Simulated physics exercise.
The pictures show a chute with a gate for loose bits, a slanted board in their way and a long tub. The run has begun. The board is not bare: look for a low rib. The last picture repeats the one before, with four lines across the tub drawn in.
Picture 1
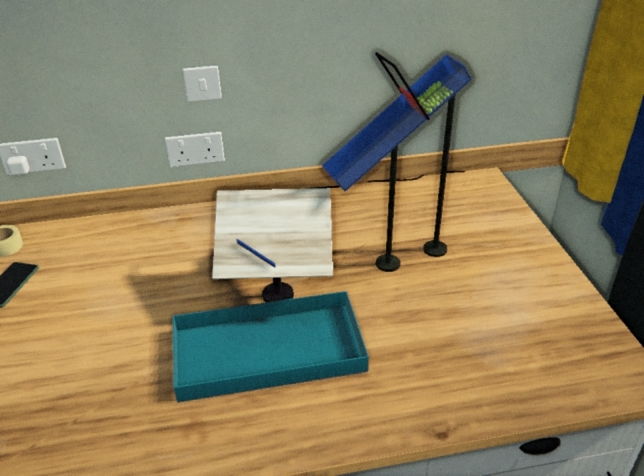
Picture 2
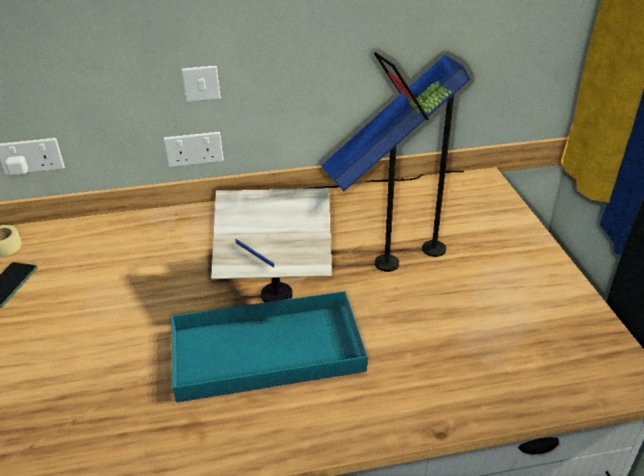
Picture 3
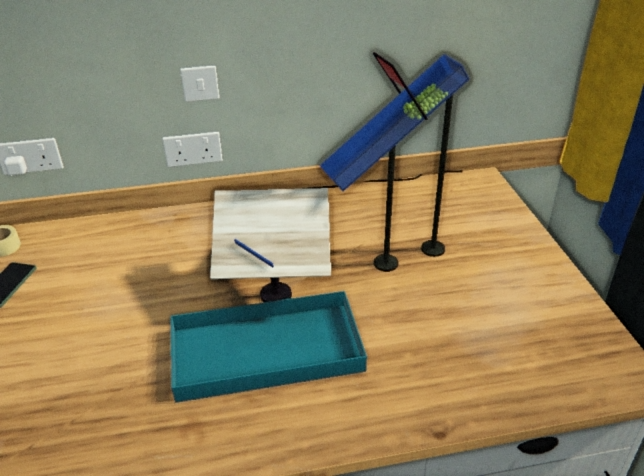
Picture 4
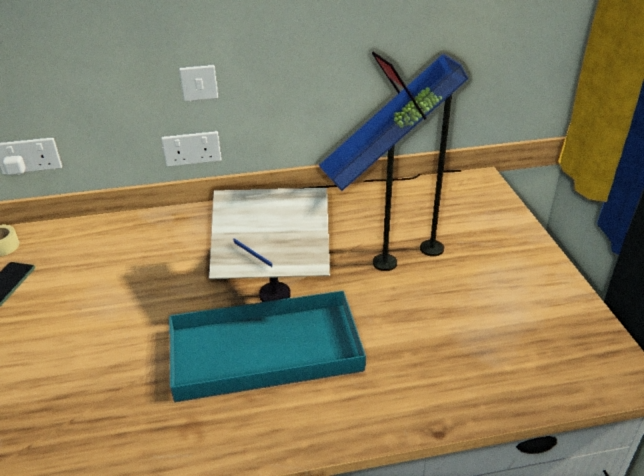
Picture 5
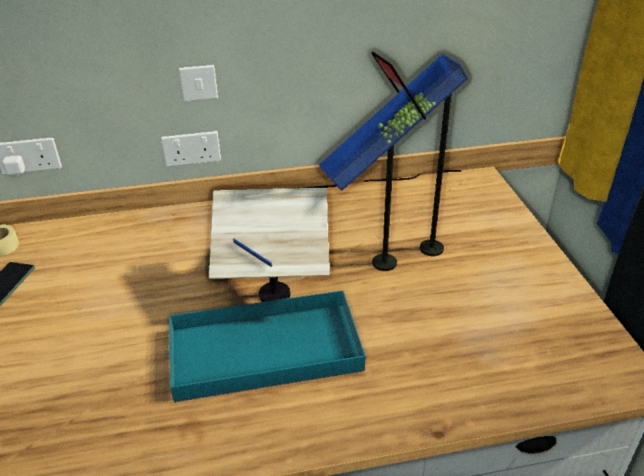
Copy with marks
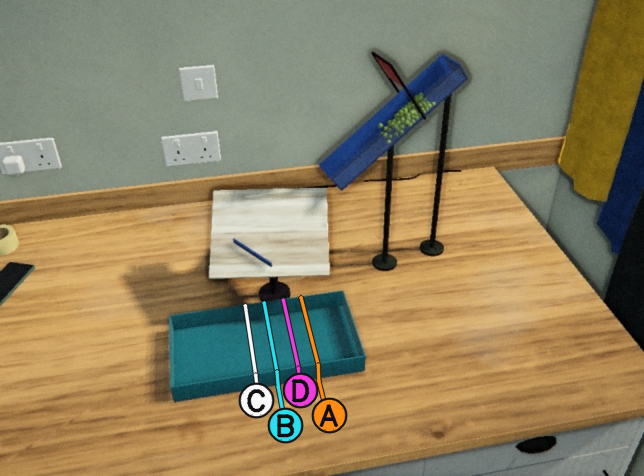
In this clip, a red gate lifts on a raised blue chute above a wooden desk, and a clump of small green pieces slides a short way down it, spreading slightly, while the pale slanted board and teal tub stay still.
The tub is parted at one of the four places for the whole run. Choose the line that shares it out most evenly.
I would pick line D.
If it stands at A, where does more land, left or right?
Left.
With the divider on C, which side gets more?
The right side.
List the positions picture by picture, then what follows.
The first frame shows load behind the gate (429, 101), dried peas; lip of the chute (338, 184), sloping gently.
The second frame shows middle of the board (272, 232), tilted fairly steeply; middle of its low edge (272, 277); of its high edge (272, 189).
The third frame shows front corners of the tub (172, 388) and (366, 356), empty; front of the load (409, 115).
The fourth frame shows middle of the load (417, 106); its front (397, 123), roughly a quarter of the way to the lip; rib from (233, 239) to (272, 263).
The fifth frame shows middle of the load (407, 117); its front (389, 142), roughly a third of the way to the lip.
On the marked copy, line A crosses the front rim at (318, 364); line B crosses the front rim at (276, 370); line C crosses the front rim at (255, 374); line D crosses the front rim at (298, 367).
With A, of what is caught, almost all on the left of the divider, just a few on the right.
With B, of what is caught, about a tenth on the left of the divider, almost all on the right.
With C, of what is caught, about a tenth on the left of the divider, almost all on the right.
With D, of what is caught, roughly half on the left of the divider, roughly half on the right.
